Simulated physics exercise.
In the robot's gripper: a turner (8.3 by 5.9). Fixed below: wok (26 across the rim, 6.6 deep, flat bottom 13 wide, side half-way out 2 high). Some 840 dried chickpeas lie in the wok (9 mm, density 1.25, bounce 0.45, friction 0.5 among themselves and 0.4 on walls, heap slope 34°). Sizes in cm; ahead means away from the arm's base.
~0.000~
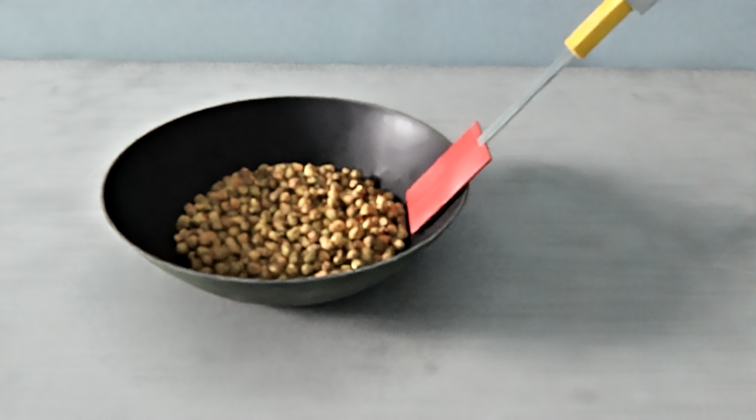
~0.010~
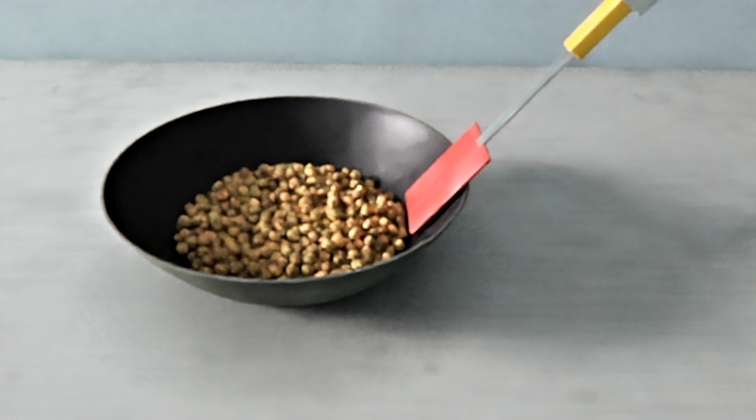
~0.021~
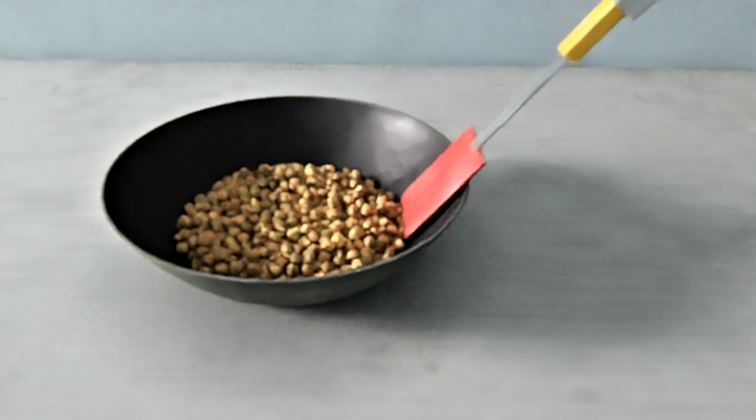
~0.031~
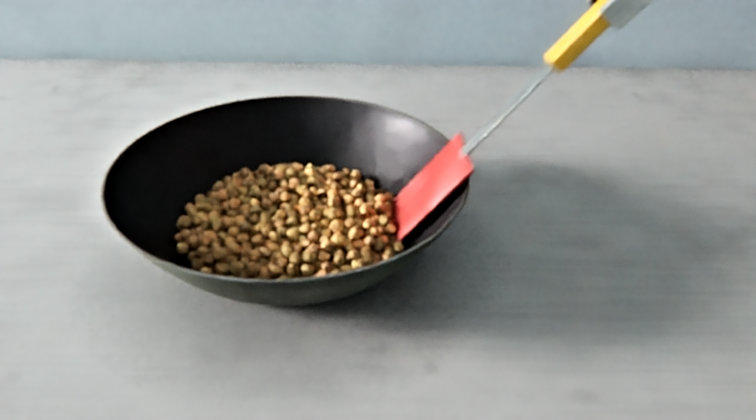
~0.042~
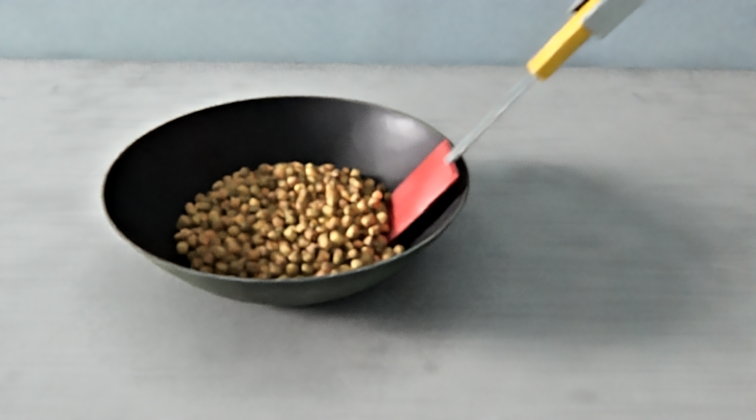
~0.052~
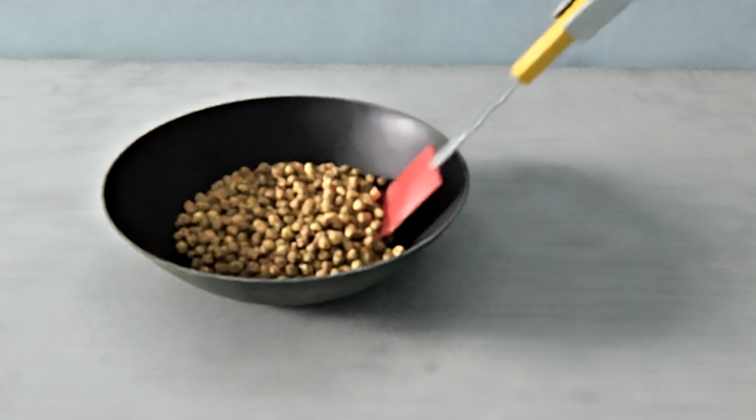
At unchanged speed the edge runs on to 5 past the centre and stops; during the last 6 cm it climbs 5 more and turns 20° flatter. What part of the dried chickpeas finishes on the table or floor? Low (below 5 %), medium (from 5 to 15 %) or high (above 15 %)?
Share on the table or floor: Medium (from 5 to 15 %).
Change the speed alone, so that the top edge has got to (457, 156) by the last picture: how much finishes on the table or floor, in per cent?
About 0 per cent.
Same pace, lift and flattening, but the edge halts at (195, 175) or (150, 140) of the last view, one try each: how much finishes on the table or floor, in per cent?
Some 15 and 25 per cent.
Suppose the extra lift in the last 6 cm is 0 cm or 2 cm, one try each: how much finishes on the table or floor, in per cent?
About 0 and 0 per cent.
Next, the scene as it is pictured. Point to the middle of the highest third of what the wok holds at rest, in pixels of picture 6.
Around (208, 206).
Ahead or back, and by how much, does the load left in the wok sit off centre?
Roughly 3.0 cm ahead.
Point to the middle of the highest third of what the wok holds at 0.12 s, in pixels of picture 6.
Near (268, 202).
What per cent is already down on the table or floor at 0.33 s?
Roughly 6 per cent.
After 0.08 s, sloping 52°, highest piece 5 above the table; 838 in the wok.
After 0.12 s, sloping 45°, highest piece 7 above the table; 838 in the wok.
After 0.33 s, sloping 32°, highest piece 9 above the table; 767 in the wok, 47 on the table or floor, 24 on the blade or in flight.
After 1.38 s, sloping 32°, highest piece 5 above the table; 766 in the wok, 72 on the table or floor.
In the end, 766 in the wok, 72 on the table or floor. That is 9 % on the table or floor.
